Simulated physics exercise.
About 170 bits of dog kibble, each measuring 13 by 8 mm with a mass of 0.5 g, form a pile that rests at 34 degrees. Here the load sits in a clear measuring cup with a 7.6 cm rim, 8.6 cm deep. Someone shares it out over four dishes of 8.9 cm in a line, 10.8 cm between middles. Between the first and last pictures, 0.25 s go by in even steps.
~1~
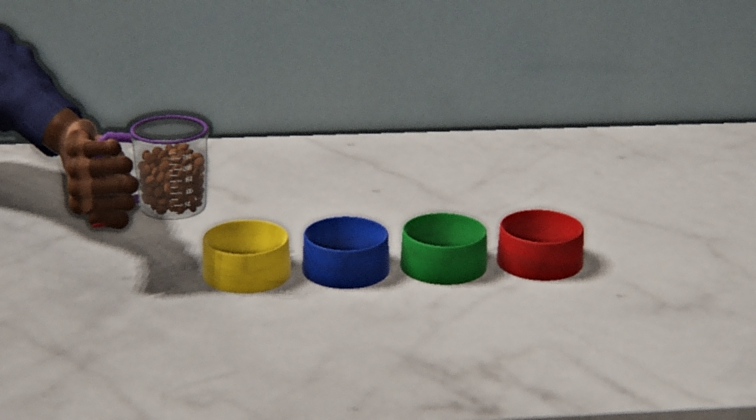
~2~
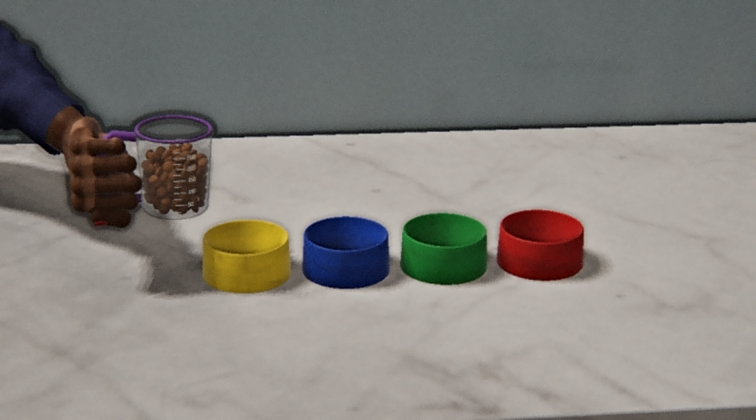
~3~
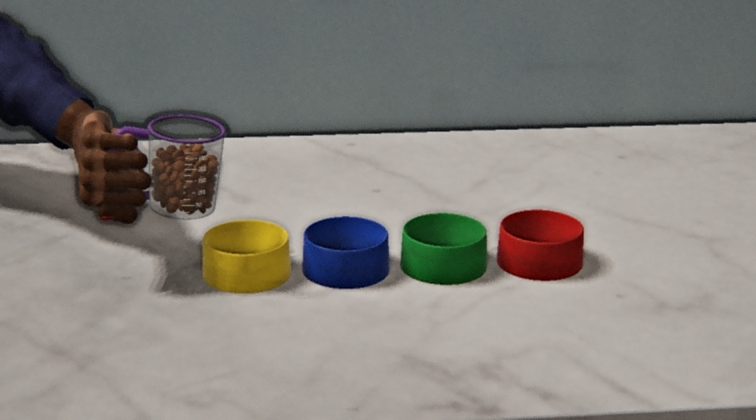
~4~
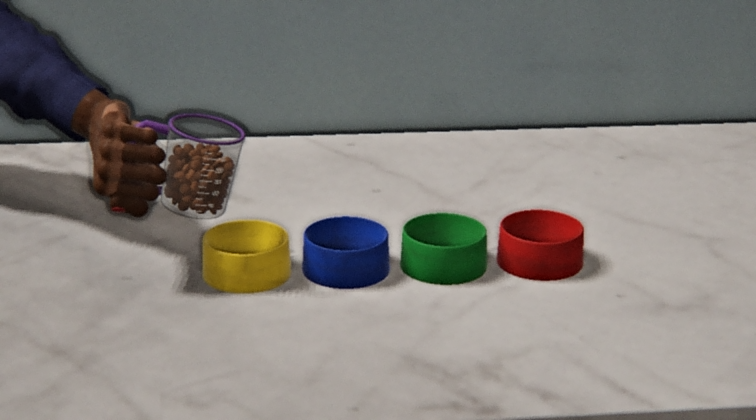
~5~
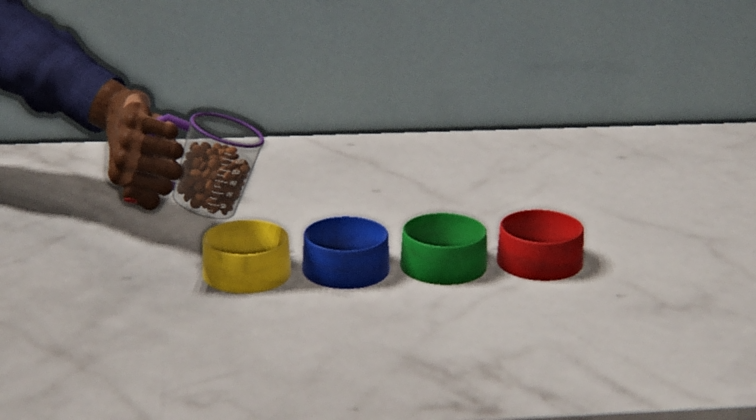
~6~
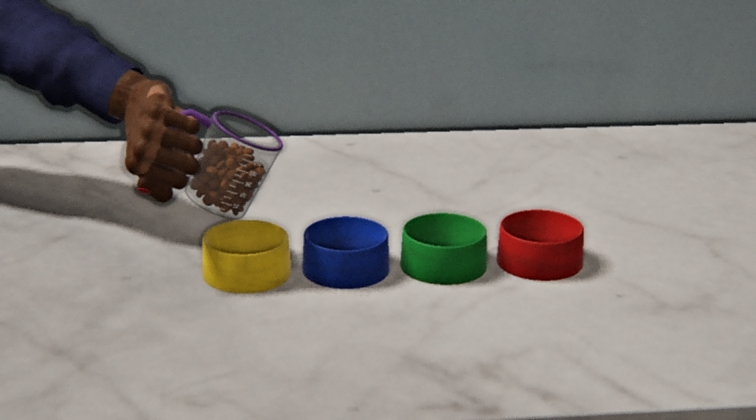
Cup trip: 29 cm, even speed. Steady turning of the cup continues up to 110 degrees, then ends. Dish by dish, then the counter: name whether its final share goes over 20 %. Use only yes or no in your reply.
Red: Yes; blue: No; green: No; yellow: No; counter: Yes.
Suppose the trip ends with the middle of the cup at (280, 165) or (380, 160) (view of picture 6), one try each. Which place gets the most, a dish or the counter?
Most lands at blue on the first run and at green on the second.
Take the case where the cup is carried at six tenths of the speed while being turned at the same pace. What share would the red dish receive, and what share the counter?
Red: 0; counter: 40.
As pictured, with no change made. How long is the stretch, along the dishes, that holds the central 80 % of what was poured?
10 cm, roughly.
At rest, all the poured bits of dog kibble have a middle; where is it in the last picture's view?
When it all comes to rest, the middle is near (501, 255).
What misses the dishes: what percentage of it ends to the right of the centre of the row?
Near 100 percent ends up there.
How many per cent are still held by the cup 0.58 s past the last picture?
About 95 %.
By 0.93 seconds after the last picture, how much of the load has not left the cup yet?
Roughly 25 per cent of the load.
Then, 0.35 s after the last picture, tilt 70 degrees; cup holds 100 %.
Then, 0.58 s after the last picture, tilt 100 degrees; cup holds 95 %, green 5 %.
Then, 0.93 s after the last picture, tilt 110 degrees; cup holds 25 %, red 30 %, green 10 %.
In the end, red 35 %, blue 0 %, green 10 %, yellow 0 %, counter 50 %.
